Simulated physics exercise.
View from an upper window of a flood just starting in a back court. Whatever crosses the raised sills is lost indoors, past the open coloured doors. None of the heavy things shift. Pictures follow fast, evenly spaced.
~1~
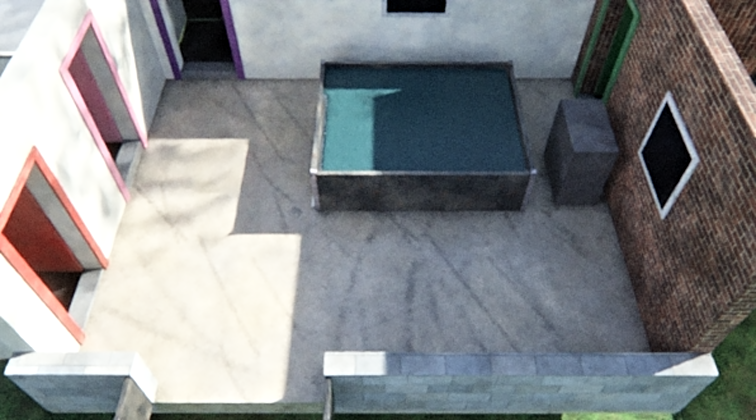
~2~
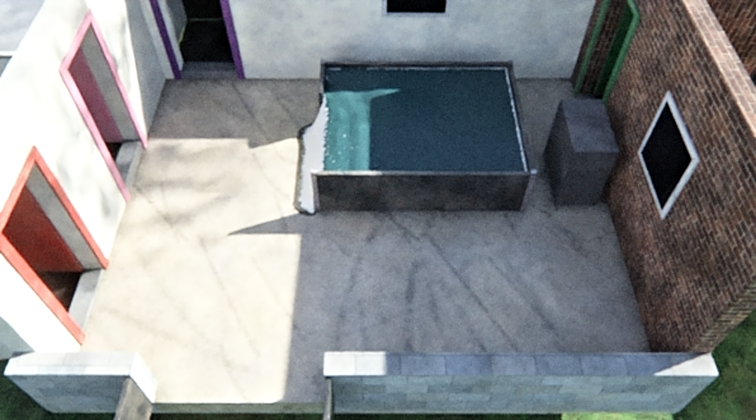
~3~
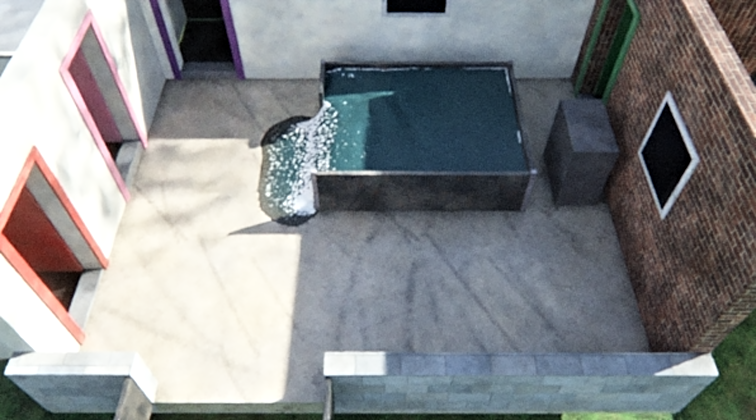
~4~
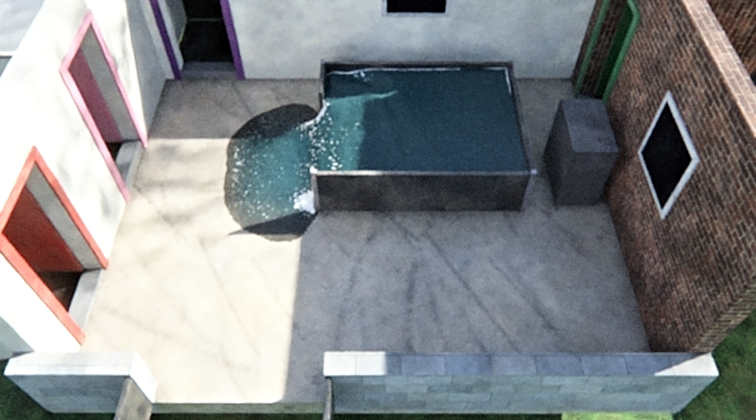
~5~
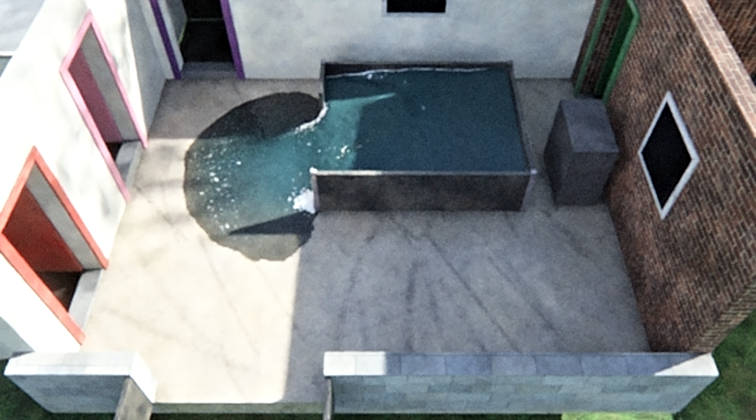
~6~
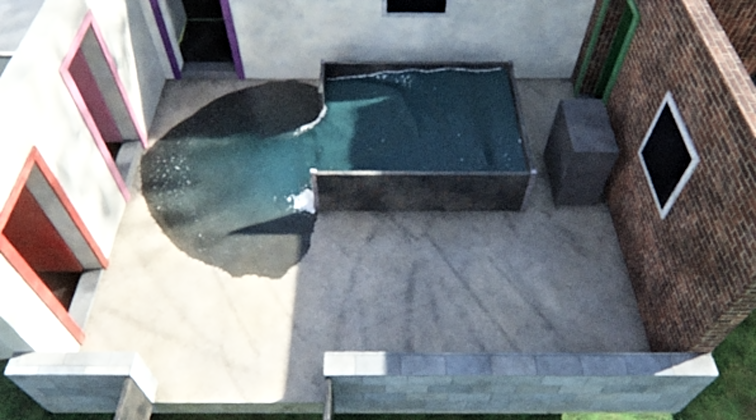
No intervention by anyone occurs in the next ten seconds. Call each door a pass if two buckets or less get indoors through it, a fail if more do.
Green door: Pass, pink door: Fail, red door: Fail, purple door: Fail.
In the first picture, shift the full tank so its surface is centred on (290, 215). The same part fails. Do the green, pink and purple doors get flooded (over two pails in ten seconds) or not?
The green one stays within the limit, the pink one stays within the limit, and the purple one exceeds the limit.
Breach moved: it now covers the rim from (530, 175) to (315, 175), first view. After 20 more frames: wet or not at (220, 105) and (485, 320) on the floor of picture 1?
In the order asked, I get still bare for the first and drenched for the second.
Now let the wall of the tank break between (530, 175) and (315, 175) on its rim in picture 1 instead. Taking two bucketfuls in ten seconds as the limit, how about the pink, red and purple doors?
In that case the pink door stays within bounds, the red door breaks the limit and the purple door stays within bounds.
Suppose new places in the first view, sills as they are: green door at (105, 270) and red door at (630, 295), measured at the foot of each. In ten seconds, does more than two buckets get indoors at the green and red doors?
Looking at both, the green one gets flooded and the red one gets flooded.
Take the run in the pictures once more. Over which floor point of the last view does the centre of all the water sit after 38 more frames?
Centre of mass: Roughly (311, 183).
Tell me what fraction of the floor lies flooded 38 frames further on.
I'd say 90 per cent.
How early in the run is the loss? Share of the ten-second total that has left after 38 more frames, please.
About 65 per cent.
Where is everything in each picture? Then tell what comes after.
In the first picture, the water tank at (419, 118) is whole and still.
In the second picture, water pours out at (322, 154) and has run to (311, 127).
In the third picture, the front is at (279, 127), out from the gap at (322, 157).
In the fourth picture, the front is at (237, 139), out from the gap at (322, 158).
In the fifth picture, the front is at (194, 148), out from the gap at (322, 158).
In the sixth picture, water pours out at (322, 157) and has run to (150, 157).
A moment on, water covers 35 % of the floor; the green door not reached, the pink door over two buckets in, the red door wet at the sill, nothing in, the purple door wet at the sill, nothing in.
Next, water covers 40 % of the floor; the green door not reached, the pink door far over two buckets in, the red door over two buckets in, the purple door under two buckets in.
Then, water covers 55 % of the floor; the green door not reached, the pink door far over two buckets in, the red door far over two buckets in, the purple door over two buckets in.
Later, water covers 90 % of the floor; the green door wet at the sill, nothing in, the pink door far over two buckets in, the red door far over two buckets in, the purple door far over two buckets in.
In the end, water covers 100 % of the floor; the green door wet at the sill, nothing in, the pink door far over two buckets in, the red door far over two buckets in, the purple door far over two buckets in.
